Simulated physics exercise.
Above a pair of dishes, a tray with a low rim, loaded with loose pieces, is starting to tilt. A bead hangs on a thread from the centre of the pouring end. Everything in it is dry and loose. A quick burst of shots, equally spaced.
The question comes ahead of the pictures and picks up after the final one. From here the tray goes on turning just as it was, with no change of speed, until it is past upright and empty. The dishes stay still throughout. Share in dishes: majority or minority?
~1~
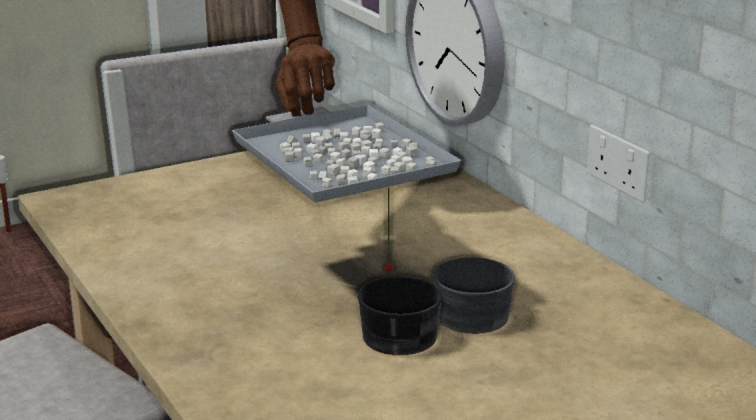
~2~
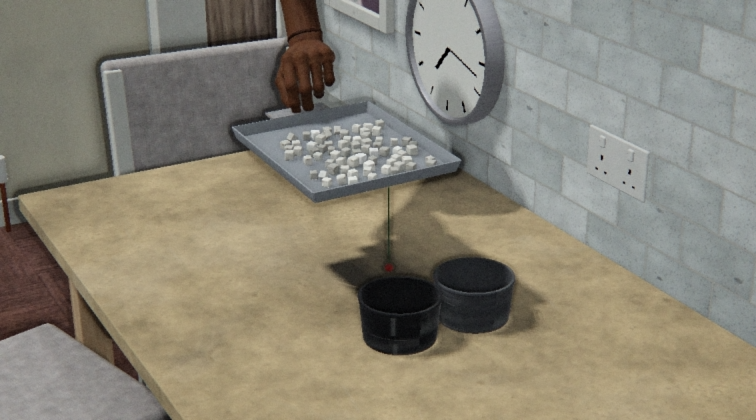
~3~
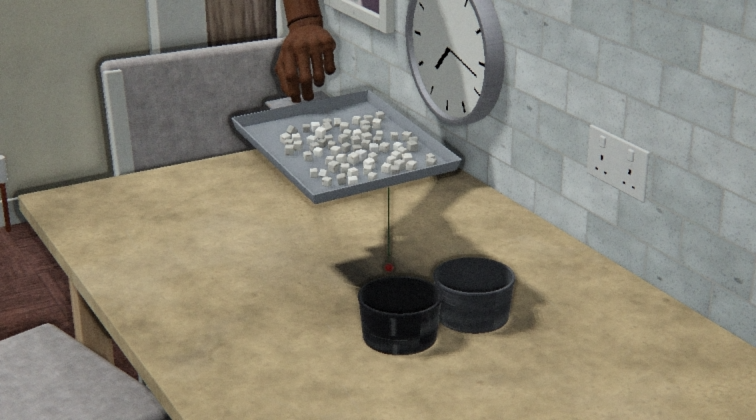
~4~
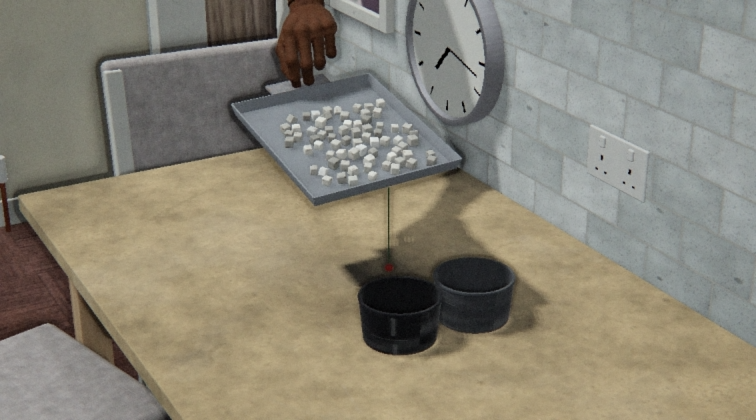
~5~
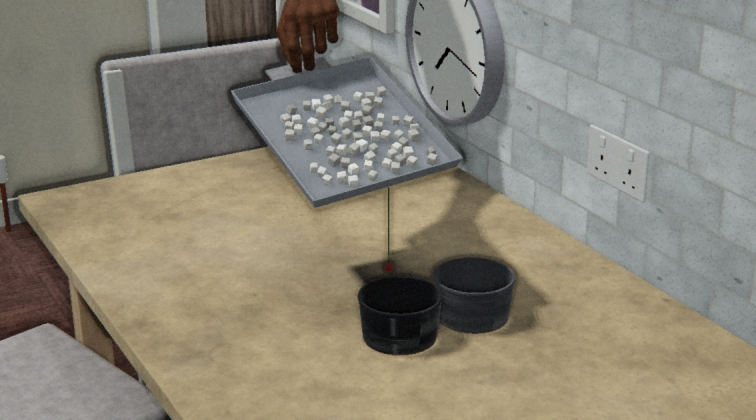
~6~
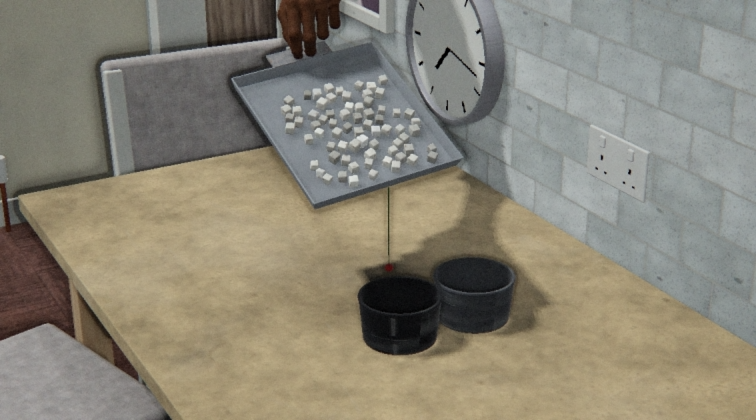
In the end the dishes save the lesser share of it.
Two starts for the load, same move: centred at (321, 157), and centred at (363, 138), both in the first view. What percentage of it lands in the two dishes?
Around 30 in a hundred the first time, around 30 in a hundred the second.
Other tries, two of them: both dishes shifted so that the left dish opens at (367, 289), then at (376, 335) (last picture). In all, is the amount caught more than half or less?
Result, first setup: A minority share; second setup: A minority share.
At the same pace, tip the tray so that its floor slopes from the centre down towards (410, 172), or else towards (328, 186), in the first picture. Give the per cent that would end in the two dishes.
60 % and 10 %, roughly.
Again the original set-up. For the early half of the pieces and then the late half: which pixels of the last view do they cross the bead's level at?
Early half (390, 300), late half (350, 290).
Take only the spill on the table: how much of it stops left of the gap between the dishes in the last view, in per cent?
Some 80 %.
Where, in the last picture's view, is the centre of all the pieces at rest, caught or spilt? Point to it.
Around (384, 353).
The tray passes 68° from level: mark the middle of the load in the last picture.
In the last view, the load is centred near (366, 168).
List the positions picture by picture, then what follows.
In the first frame, corners of the pouring end at (315, 190) and (456, 160), level; middle of the load at (346, 154), sugar cubes; left dish at (421, 329); right dish at (495, 308); bead on its thread at (389, 268).
In the second frame, corners of the pouring end at (315, 191) and (456, 159), level; middle of the load at (346, 152).
In the third frame, corners of the pouring end at (315, 192) and (457, 159), tipped barely, lowest at the left corner; middle of the load at (346, 148).
In the fourth frame, corners of the pouring end at (315, 195) and (457, 157), tipped a little, lowest at the left corner; middle of the load at (346, 141).
In the fifth frame, corners of the pouring end at (316, 197) and (458, 157), tipped clearly, lowest at the left corner; middle of the load at (347, 134).
In the sixth frame, corners of the pouring end at (316, 200) and (458, 156), tipped clearly, lowest at the left corner; middle of the load at (347, 128), a small part on the move; left dish at (421, 329); right dish at (495, 308).
Soon, tray tipped steeply; nearly all on the tray; a stray few in the air.
A while on, tray tipped past a quarter turn; nearly all on the tray; a small part outside both; a stray few in the air.
Towards the end, tray tipped past a quarter turn; about a third in the left dish; a stray few in the right dish; about two thirds outside both.
Finally, tray tipped past a quarter turn; about a third in the left dish; a stray few in the right dish; about two thirds outside both.
